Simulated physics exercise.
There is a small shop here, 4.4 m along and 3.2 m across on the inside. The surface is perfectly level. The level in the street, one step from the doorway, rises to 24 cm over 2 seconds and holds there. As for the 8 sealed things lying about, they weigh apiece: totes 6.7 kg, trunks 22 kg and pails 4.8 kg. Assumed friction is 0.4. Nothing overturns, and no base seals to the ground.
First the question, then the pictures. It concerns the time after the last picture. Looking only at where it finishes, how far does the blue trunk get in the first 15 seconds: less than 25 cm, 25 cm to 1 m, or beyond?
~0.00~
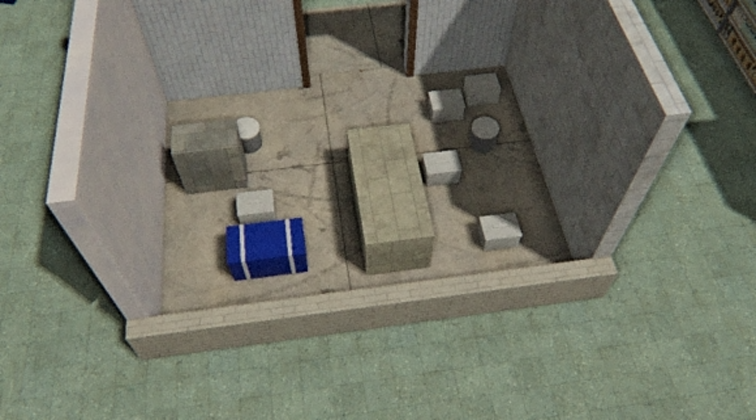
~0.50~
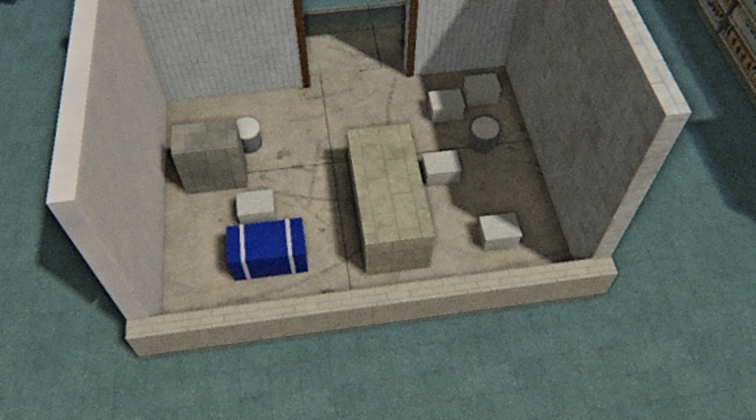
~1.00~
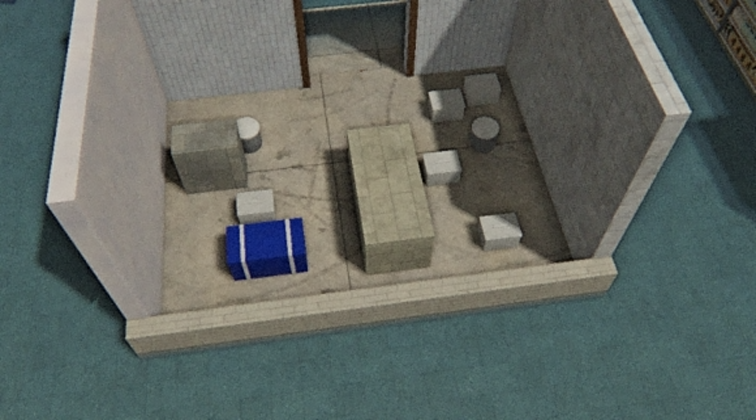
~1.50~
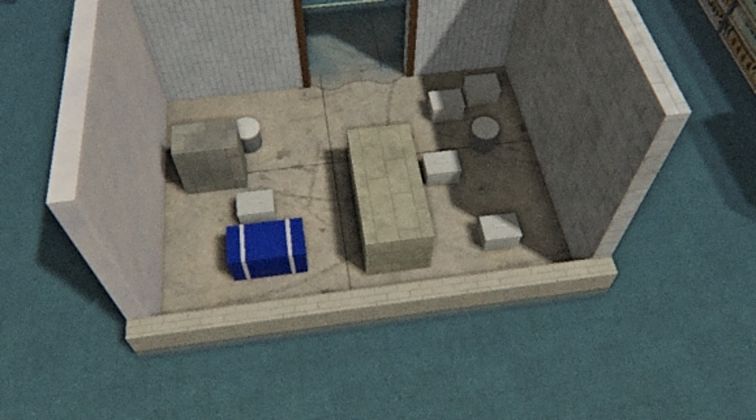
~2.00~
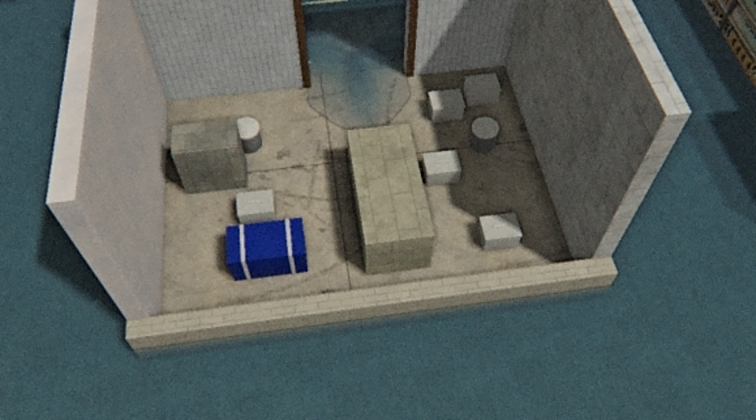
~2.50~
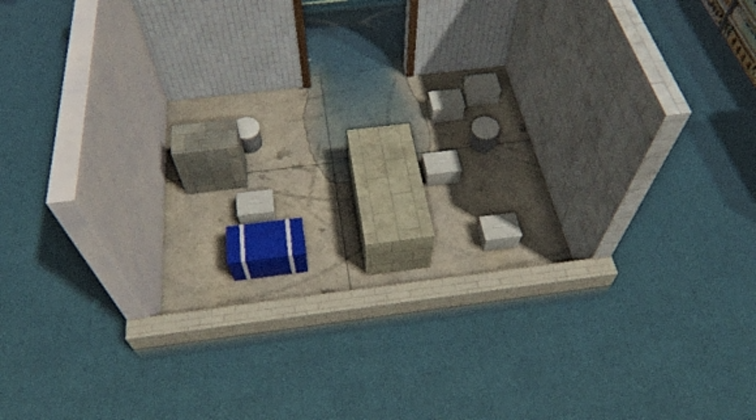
Displacement: Moderate.
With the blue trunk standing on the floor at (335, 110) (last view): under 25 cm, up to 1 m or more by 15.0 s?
What happens is it gets pushed a long way.
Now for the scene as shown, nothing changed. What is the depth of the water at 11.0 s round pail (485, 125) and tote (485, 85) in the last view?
Roughly 10 and 11 cm.
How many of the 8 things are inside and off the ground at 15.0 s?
8.
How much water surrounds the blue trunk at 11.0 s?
The depth there is around 14 cm.
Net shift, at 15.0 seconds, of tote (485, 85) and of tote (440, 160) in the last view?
The first is 40 cm from its start, the second 150 cm.
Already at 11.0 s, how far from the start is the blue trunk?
Shift: About 40 cm.
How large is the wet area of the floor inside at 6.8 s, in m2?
About 13 m2.
After 3.5 s the blue trunk is near (265, 242), 0.0 m from its start, aground; 0 afloat.
After 6.8 s the blue trunk is near (293, 272), 0.5 m from its start, afloat; 5 afloat.
After 11.0 s the blue trunk is near (226, 224), 0.4 m from its start, afloat; 8 afloat.
After 15.0 s the blue trunk is near (277, 203), 0.4 m from its start, afloat; 8 afloat.
